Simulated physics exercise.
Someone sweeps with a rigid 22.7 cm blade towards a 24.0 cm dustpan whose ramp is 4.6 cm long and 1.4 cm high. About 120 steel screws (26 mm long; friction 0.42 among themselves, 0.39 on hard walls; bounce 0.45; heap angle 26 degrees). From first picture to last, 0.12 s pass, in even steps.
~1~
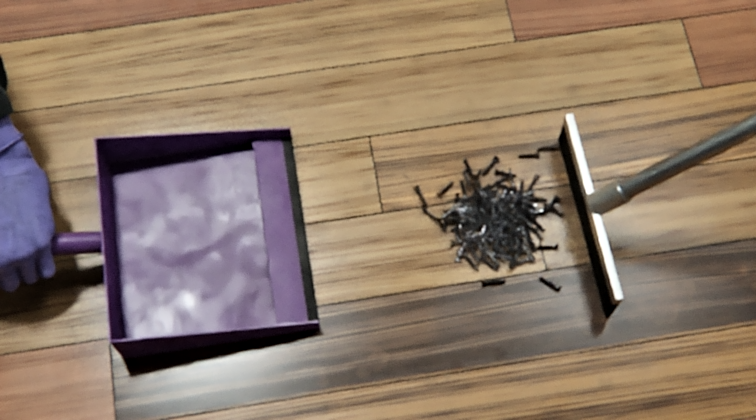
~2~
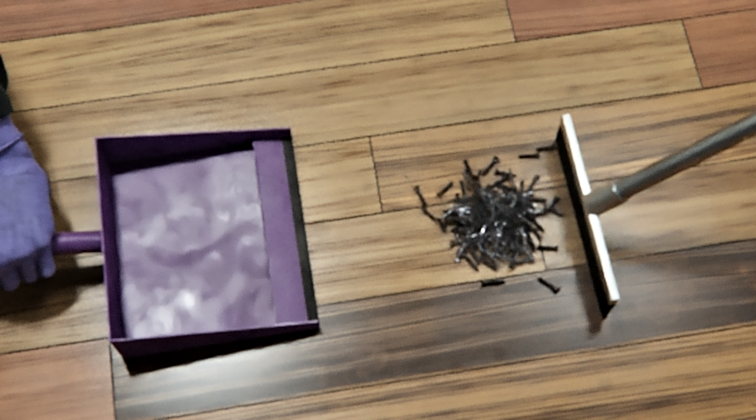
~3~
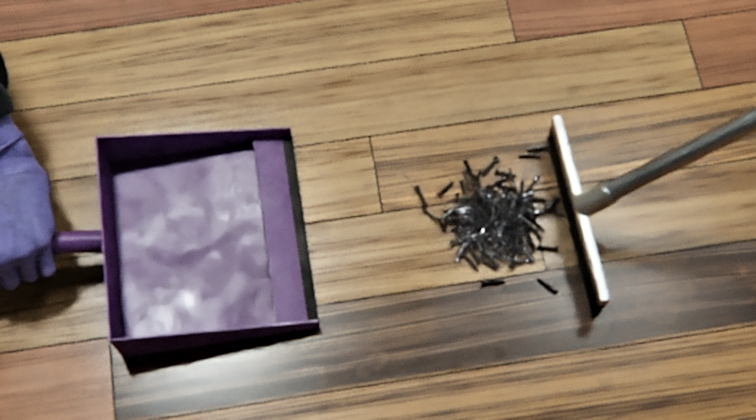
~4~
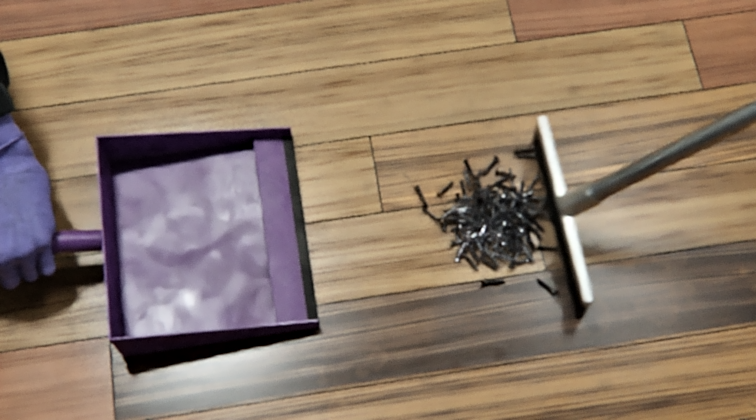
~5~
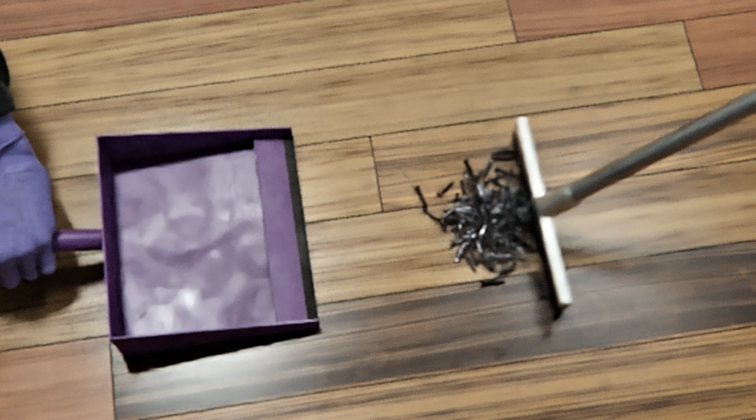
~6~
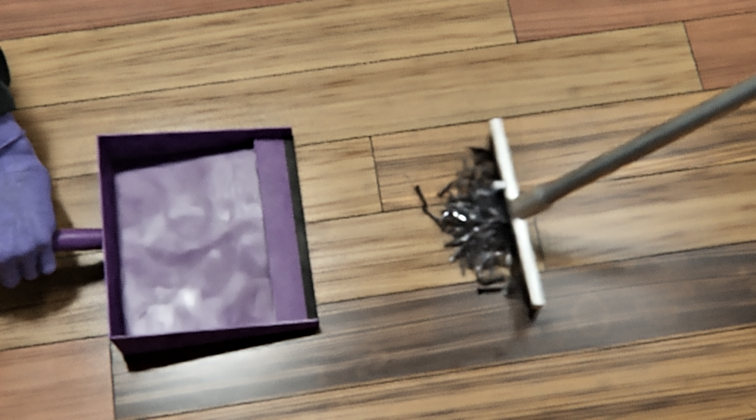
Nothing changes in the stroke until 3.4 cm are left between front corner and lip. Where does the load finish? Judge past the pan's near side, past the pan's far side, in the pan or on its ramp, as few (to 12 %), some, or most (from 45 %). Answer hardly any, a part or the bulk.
Near side: Hardly any, far side: Hardly any, pan: The bulk.
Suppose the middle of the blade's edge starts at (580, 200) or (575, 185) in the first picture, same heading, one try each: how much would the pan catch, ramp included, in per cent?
About 60 and 55 per cent.
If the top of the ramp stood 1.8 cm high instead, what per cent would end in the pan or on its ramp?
Then about 60 per cent.
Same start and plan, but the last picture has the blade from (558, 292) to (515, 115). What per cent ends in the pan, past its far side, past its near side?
Pan 30, far 5, near 5.
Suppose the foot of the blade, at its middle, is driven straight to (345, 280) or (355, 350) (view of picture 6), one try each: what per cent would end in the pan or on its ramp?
Some 55 and 30 per cent.
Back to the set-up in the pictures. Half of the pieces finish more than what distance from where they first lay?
Roughly 26 cm.
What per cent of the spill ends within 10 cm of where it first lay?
About 0 per cent.
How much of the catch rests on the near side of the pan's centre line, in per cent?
Some 60 per cent.
Then, 0.10 s after the last picture, middle of the blade 11 cm from the lip; 0 % over the lip, far side 0 %, near side 0 %.
Then, 0.16 s after the last picture, middle of the blade 5 cm from the lip; 0 % over the lip, far side 0 %, near side 0 %.
Then, 0.36 s after the last picture, middle of the blade 4 cm from the lip; 65 % over the lip, far side 0 %, near side 5 %.
In the end, near side 5 %, far side 0 %, pan 60 %, in front of the lip or behind the blade 35 %.
